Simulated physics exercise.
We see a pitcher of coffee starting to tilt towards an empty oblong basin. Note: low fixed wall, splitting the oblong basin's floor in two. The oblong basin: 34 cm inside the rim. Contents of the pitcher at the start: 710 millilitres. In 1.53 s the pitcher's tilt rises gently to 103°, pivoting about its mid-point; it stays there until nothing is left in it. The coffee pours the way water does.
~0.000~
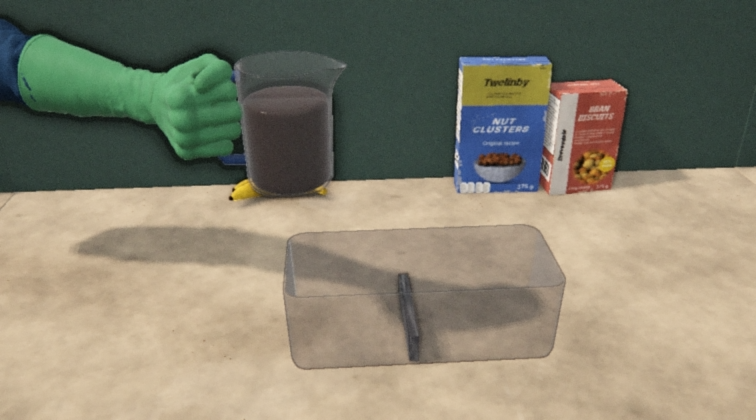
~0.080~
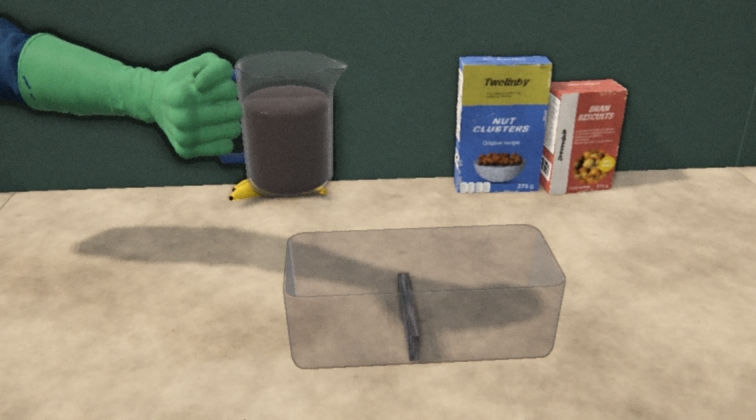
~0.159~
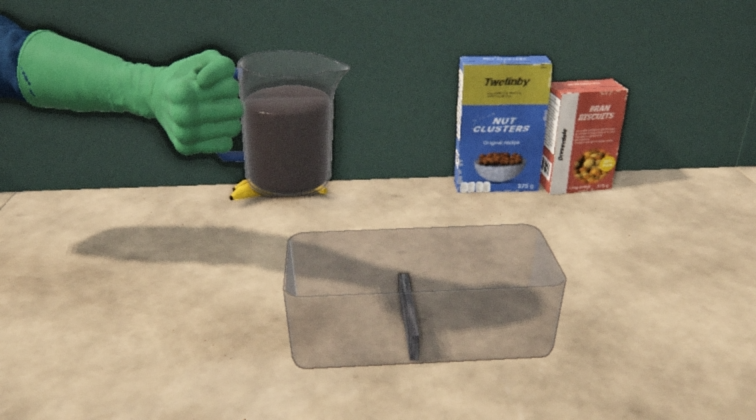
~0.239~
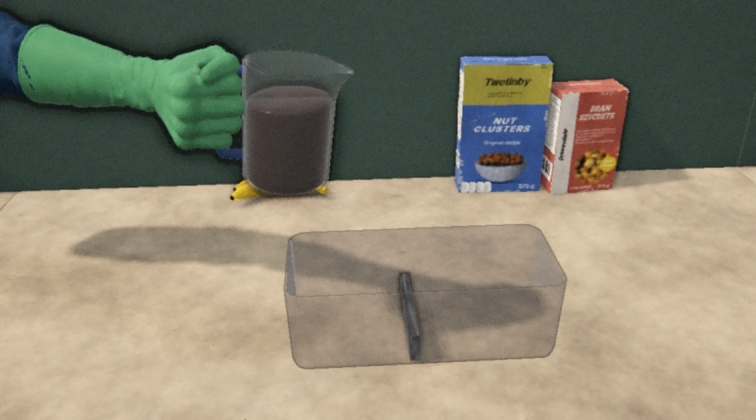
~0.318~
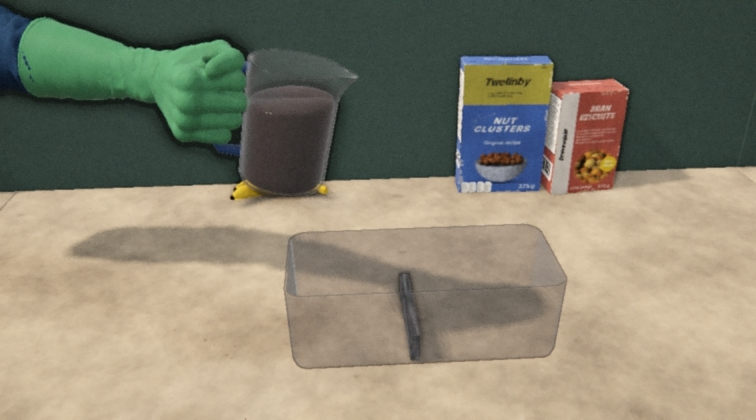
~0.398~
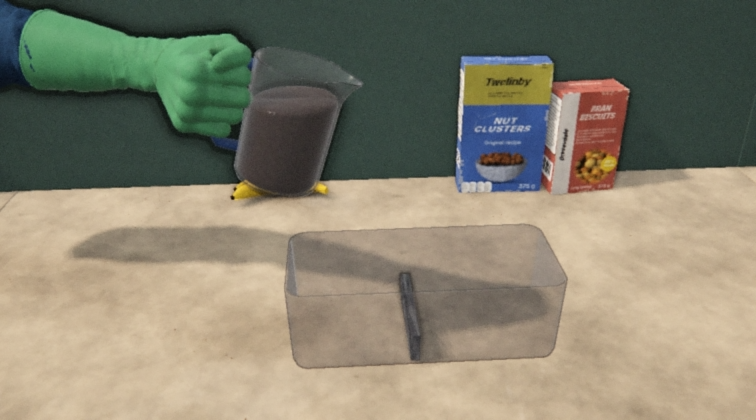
On a pale countertop, a green-gloved hand gently tilts a pitcher of dark liquid rightward.
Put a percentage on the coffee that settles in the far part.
Roughly 76 per cent ends up there.
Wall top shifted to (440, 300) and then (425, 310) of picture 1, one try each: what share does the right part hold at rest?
One try each: Around 10 percent and then around 45 percent.
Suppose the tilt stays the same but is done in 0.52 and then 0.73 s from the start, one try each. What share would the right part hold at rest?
Respectively 75 and 80 %.
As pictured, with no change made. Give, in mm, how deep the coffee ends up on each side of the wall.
Final levels - left approx 8 mm, right approx 22 mm.
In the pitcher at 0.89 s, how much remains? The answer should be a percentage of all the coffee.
92 %.
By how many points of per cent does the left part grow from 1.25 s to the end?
Near 22 percent, more or less.
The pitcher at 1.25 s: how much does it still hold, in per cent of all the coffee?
Close to 40 percent of the total.
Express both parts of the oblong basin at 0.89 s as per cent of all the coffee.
Around 0 on the left side and 0 on the right side.
Then, 0.89 s in, the tilt is 64° and 91 per cent is still to pour, 0 is left of the wall and 0 right of it.
Then, 1.25 s in, the tilt is 95° and 41 per cent is still to pour, 1 is left of the wall and 34 right of it.
Then, 1.62 s in, the tilt is 103° and 5 per cent is still to pour, 13 is left of the wall and 75 right of it.
Then, 2.03 s in, the tilt is 103° and 0 per cent is still to pour, 22 is left of the wall and 76 right of it.
Finally, 22 per cent lies left of the wall, 76 right of it and 2 outside.
